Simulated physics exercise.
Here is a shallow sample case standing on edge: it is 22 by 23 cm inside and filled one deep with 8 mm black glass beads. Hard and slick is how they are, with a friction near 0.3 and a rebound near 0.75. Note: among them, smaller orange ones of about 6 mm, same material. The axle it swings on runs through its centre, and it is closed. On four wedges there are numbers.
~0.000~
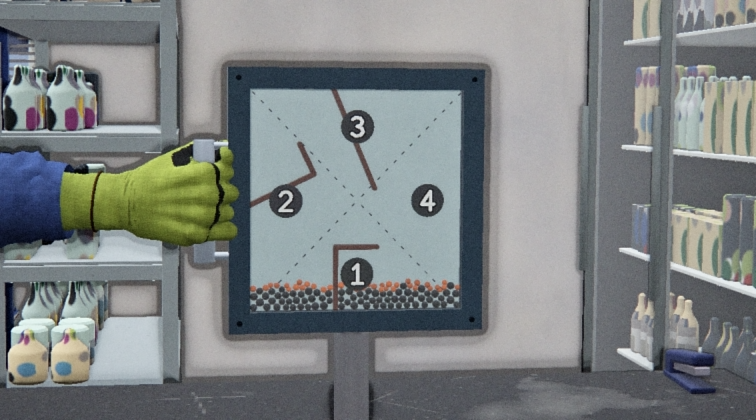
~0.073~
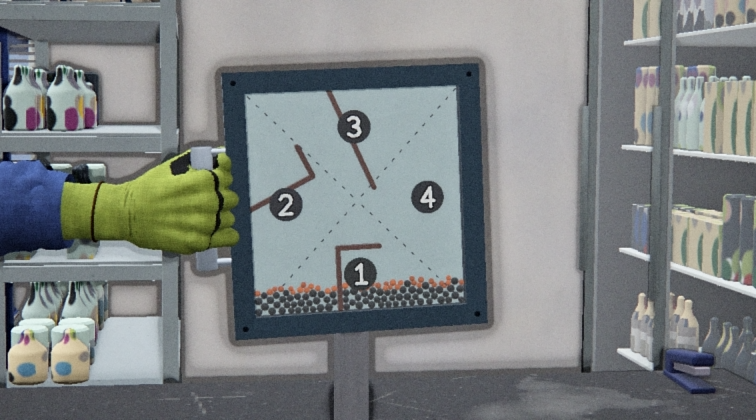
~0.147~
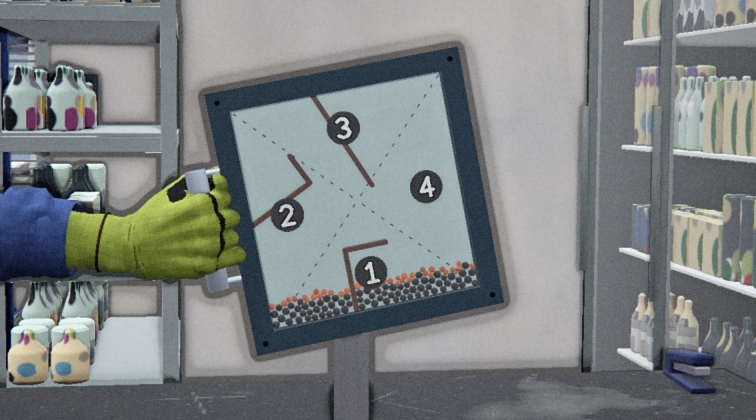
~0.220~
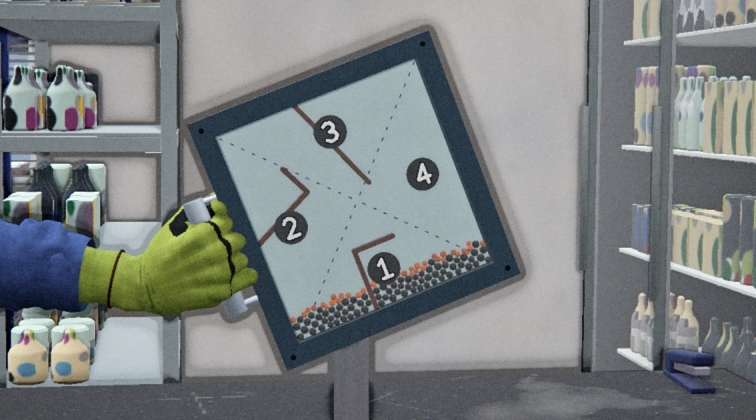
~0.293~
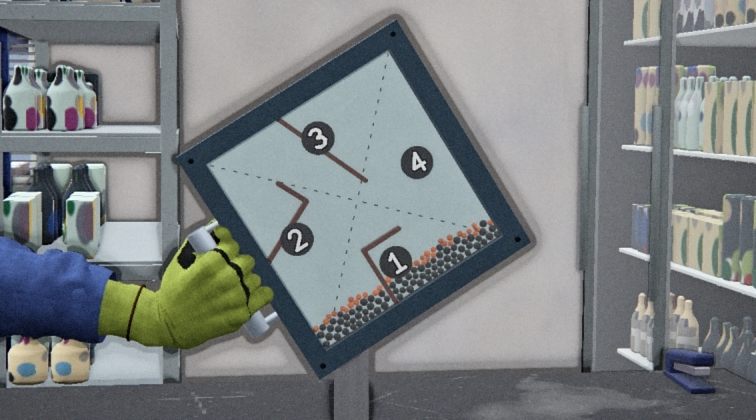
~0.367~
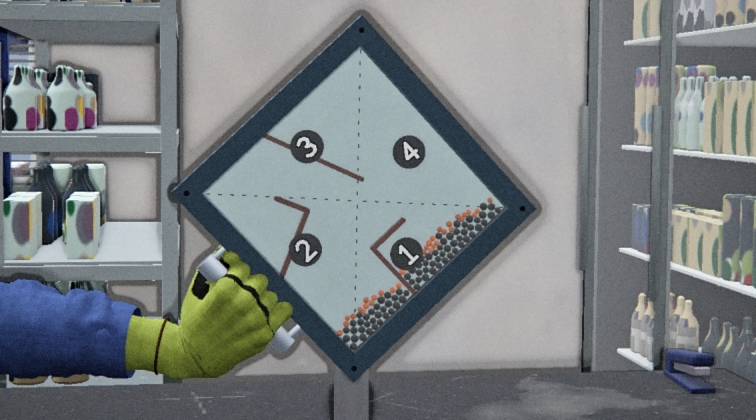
A gloved hand turns a square case of small beads anticlockwise onto one corner.
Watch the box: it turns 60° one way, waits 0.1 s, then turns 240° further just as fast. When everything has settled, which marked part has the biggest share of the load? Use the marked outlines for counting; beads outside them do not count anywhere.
It is 4.
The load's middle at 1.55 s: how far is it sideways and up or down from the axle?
Roughly 2 cm to the right and 2 cm up.
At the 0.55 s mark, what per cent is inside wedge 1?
Share: Some 85 %.
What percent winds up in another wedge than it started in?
About 75 in a hundred.
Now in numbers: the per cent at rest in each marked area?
At the end, wedge 1 has 25 percent, wedge 2 has 0 percent, wedge 3 has 0 percent and wedge 4 has 75 percent.
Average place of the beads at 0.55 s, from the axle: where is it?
Position estimate: Right 7 cm, below 6 cm.
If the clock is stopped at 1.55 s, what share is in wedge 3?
Roughly 15 percent.
After 0.55 s, it stands 60° anticlockwise; the beads' middle is 7 cm right of and 6 cm below the centre; no. 1, 85 %, no. 2, 15 %.
After 1.55 s, it stands 180° anticlockwise; the beads' middle is 2 cm right of and 2 cm above the centre; no. 1, 40 %, no. 2, 35 %, no. 3, 15 %, no. 4, 10 %.
After 2.45 s, it has come round 300° anticlockwise; the beads' middle is 4 cm right of and 7 cm below the centre; no. 1, 15 %, no. 3, 5 %, no. 4, 75 %.
Settled by 3.3 s, it has come round 300° anticlockwise; no. 1, 25 %, no. 2, 0 %, no. 3, 0 %, no. 4, 75 %.
